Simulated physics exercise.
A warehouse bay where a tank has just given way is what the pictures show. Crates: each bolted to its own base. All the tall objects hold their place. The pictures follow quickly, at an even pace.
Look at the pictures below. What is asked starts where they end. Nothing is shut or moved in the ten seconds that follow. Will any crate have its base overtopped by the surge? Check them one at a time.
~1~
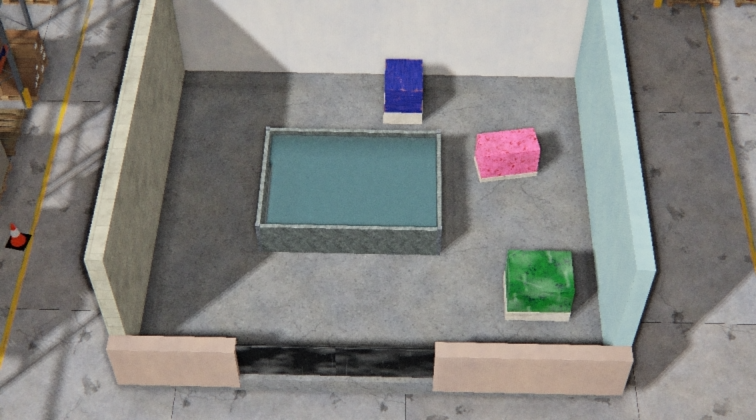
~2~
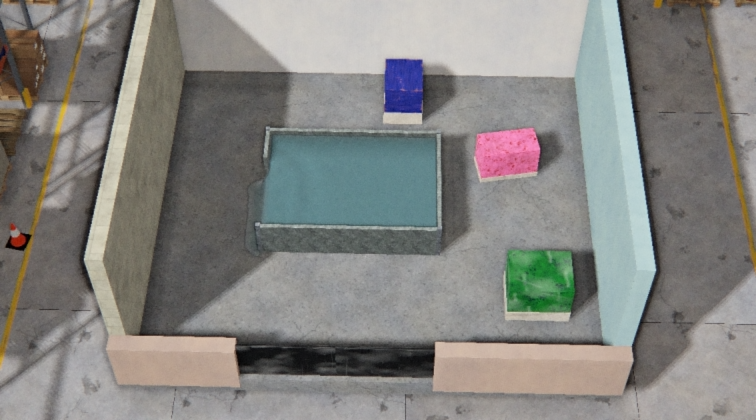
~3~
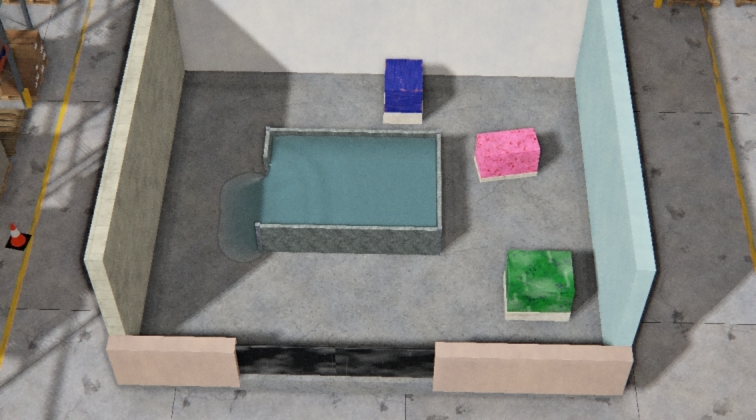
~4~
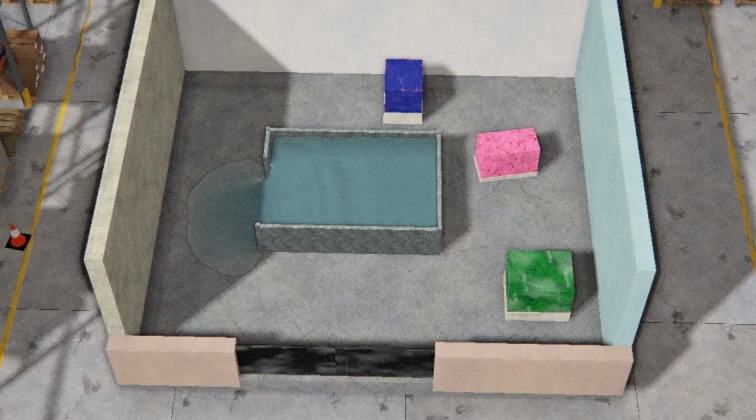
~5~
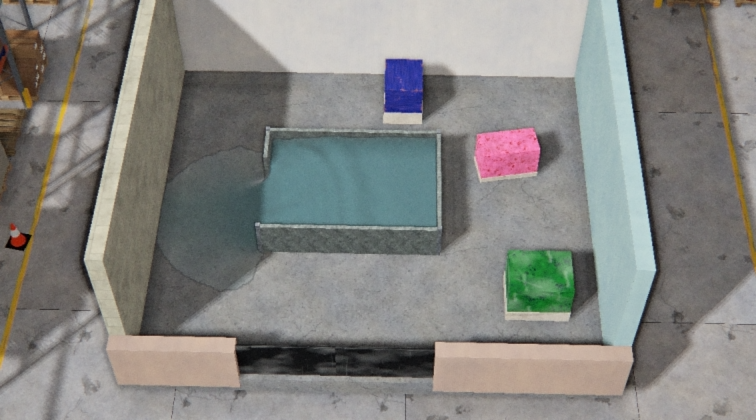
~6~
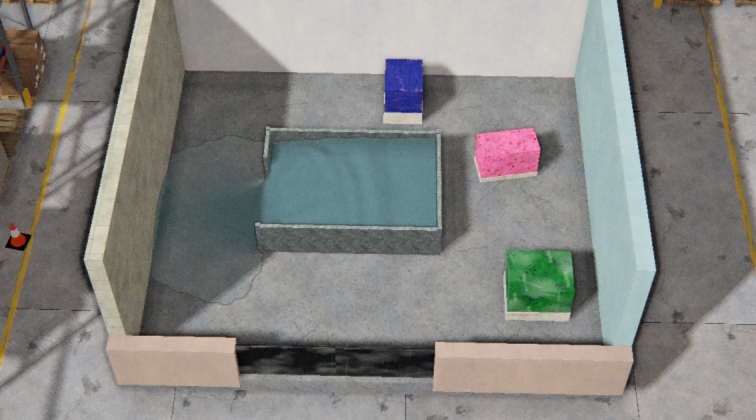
The green crate avoids any dampness from the water; the pink crate gets dampened by the water; the blue crate avoids any dampness from the water.
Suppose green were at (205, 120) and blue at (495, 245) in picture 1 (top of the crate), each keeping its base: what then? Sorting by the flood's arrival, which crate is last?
Answer: The pink-painted one.
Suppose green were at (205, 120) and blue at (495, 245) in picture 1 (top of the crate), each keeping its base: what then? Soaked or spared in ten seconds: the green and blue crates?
Note: Green crate flooded, blue crate untouched.
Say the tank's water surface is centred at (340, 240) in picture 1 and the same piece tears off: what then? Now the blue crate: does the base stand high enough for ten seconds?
Blue crate: Untouched.
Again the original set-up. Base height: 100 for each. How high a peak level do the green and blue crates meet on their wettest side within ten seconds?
I'd put it at some 70 % for one and some 60 % for the other, in that order.
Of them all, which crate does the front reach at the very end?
The pink one comes last.
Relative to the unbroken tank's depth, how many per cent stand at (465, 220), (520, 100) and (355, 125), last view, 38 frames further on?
Readings in order: Around 0, 4 and 20 %.
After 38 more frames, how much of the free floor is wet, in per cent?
Roughly 90 percent, I'd say.
A moment on, water covers 15 % of the floor; the green crate not reached, the pink crate not reached, the blue crate not reached.
Next, water covers 25 % of the floor; the green crate not reached, the pink crate not reached, the blue crate not reached.
Then, water covers 50 % of the floor; the green crate not reached, the pink crate not reached, the blue crate water round its plinth.
Later, water covers 90 % of the floor; the green crate water round its plinth, the pink crate water round its plinth, the blue crate water round its plinth.
In the end, water covers 100 % of the floor; the green crate stayed above the water, the pink crate was topped, the blue crate stayed above the water.
